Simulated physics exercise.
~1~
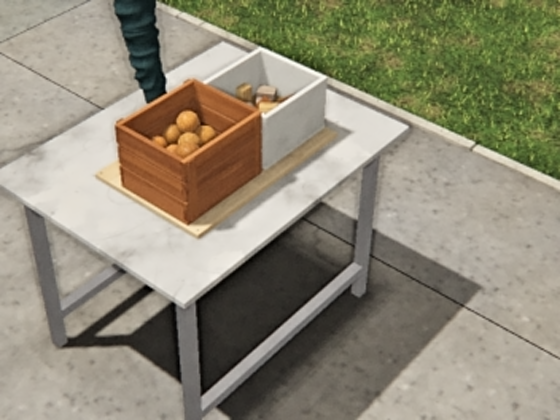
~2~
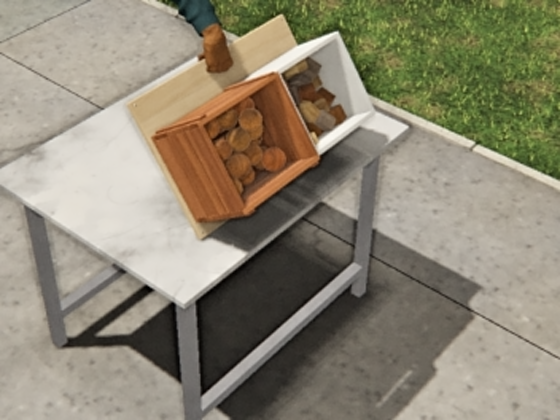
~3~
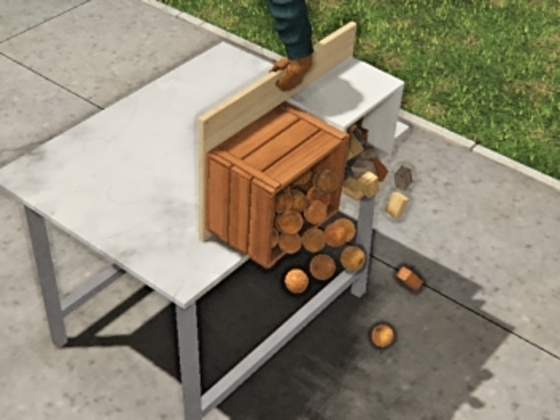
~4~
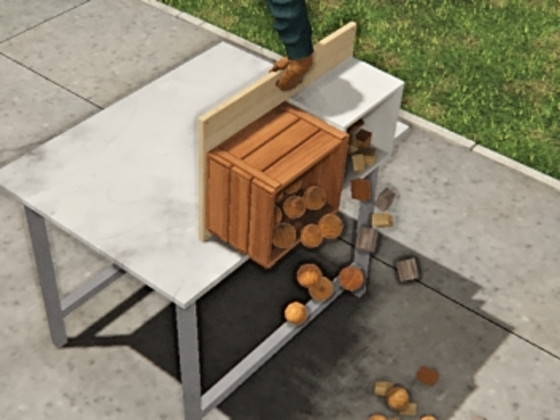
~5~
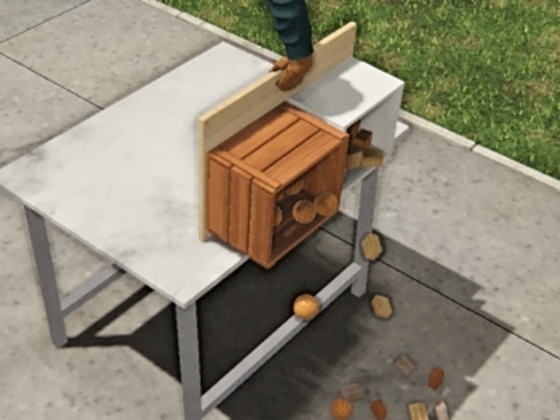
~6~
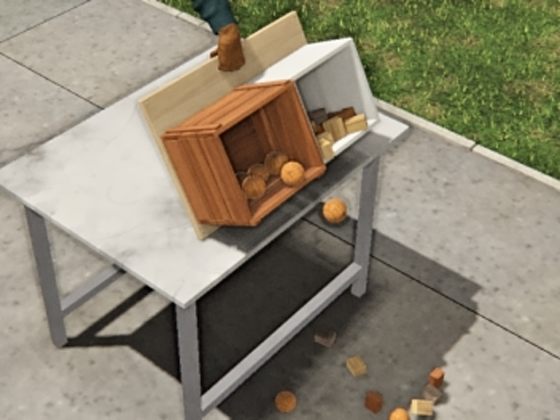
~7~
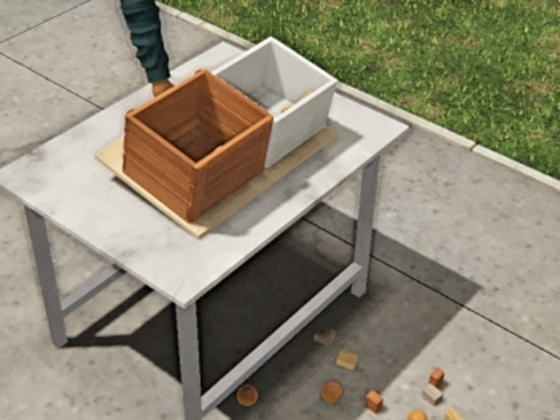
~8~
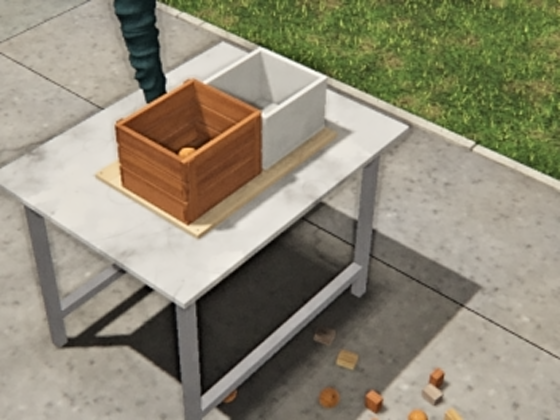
A dark-sleeved arm tipped a board holding a wooden box and a white box up on its edge, spilling round brown pieces and small blocks off the table onto the pavement, then lowered it flat with some still inside.
